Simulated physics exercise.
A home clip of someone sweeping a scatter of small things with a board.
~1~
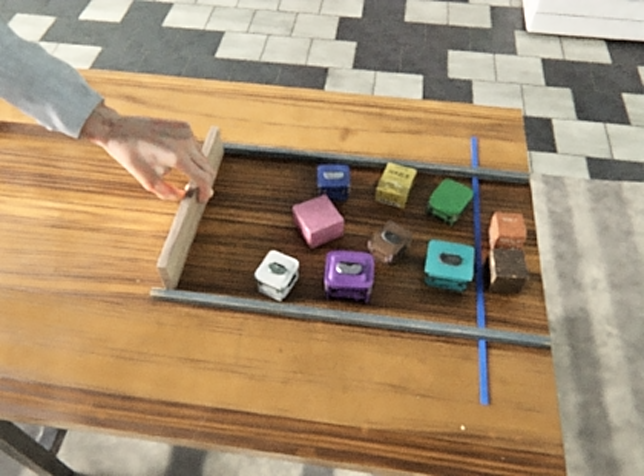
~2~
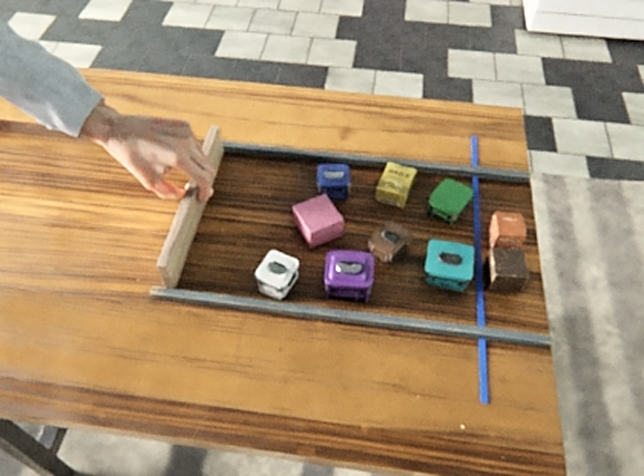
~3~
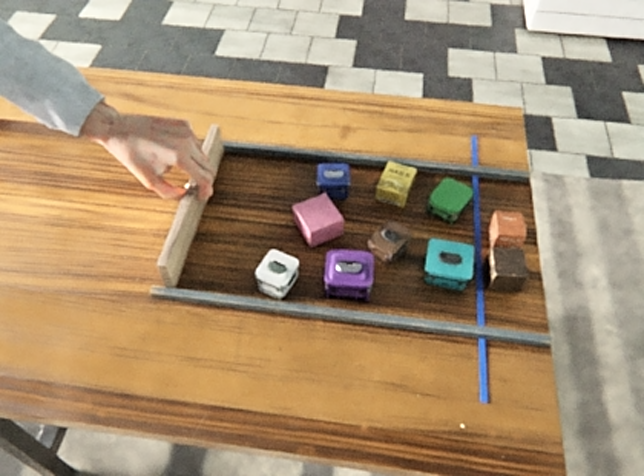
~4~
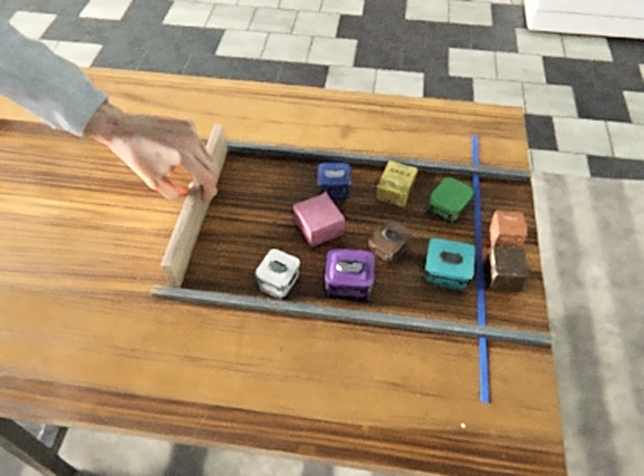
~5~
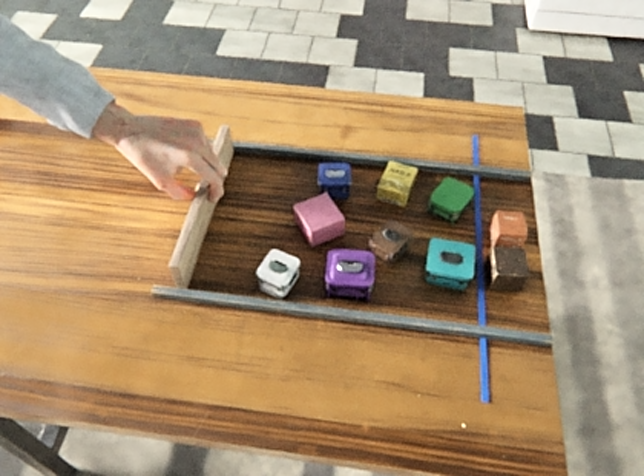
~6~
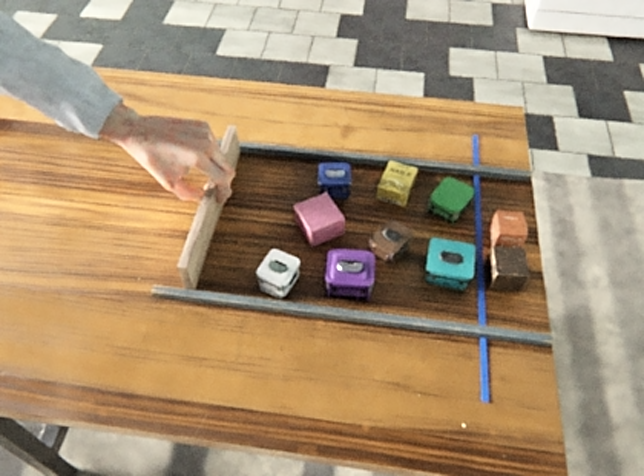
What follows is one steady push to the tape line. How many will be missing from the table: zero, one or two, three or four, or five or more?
Here the number that fall off is three or four.
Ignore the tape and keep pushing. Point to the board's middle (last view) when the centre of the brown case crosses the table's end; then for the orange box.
At (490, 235) for the brown case; at (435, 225) for the orange box.
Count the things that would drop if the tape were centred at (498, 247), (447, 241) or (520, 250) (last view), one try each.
In that order 7, 2 and 7.
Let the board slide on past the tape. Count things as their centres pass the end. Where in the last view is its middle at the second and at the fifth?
Near (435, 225) and (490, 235).
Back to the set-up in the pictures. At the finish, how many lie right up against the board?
It touches 3.
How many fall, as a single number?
Fallen: 4.
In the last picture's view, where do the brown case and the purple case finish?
The brown case at (538, 264), the purple case at (541, 298).
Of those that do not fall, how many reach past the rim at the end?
The number is 3.
Early on, none off yet; orange box at rest near (508, 231); black block at rest near (507, 269); green case at rest near (451, 200).
A while later, none off yet; orange box at rest near (508, 231); black block at rest near (507, 269); green case moving near (455, 202).
Further along, none off yet; orange box travelled about its own width near (547, 236); black block leaning well over near (571, 298); green case travelled well along near (520, 211).
Finally, the number that fall off is three or four; lost, turquoise case, green case, black block and orange box.
